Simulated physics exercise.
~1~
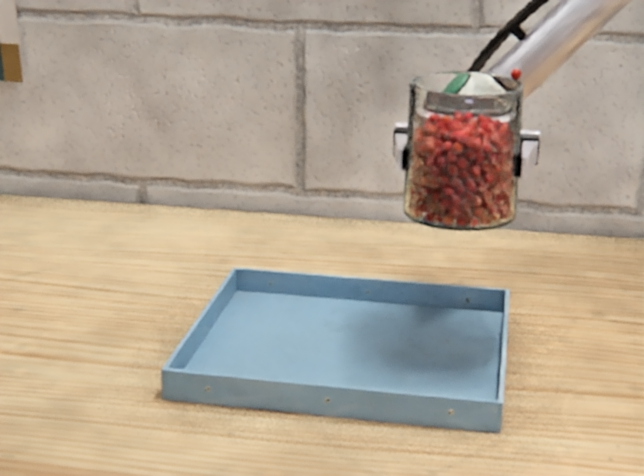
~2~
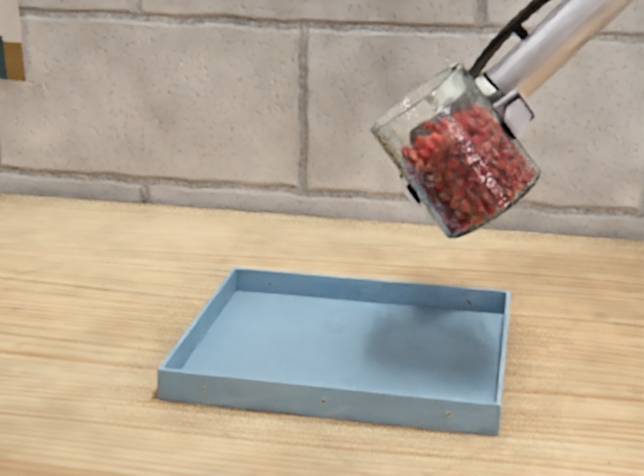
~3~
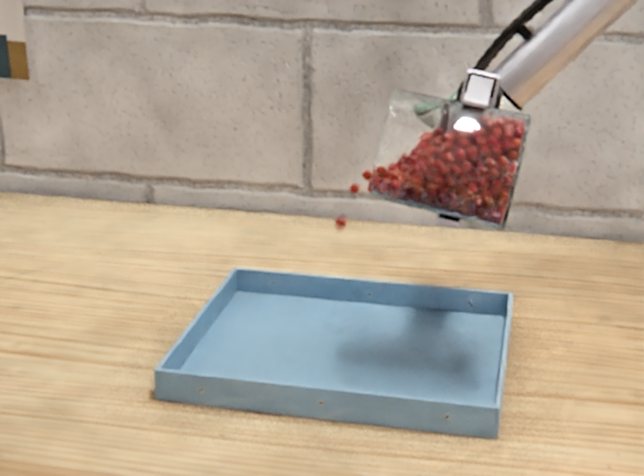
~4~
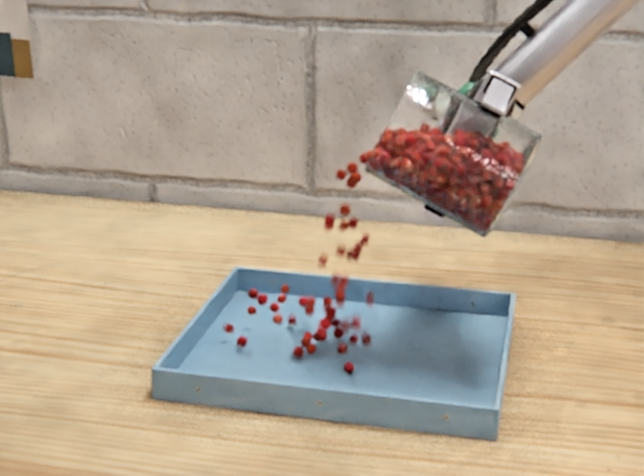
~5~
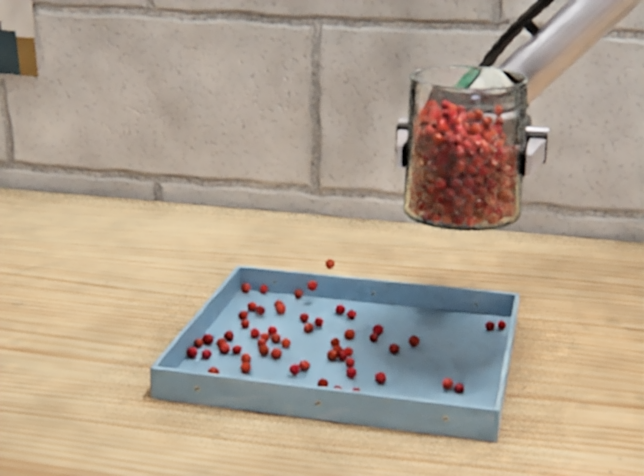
On a wooden table before a stone-block wall, a robotic arm tipped a clear jar of small red beads over a shallow blue tray, spilling some into it, then turned the jar upright again, still mostly full, with beads scattered across the tray.
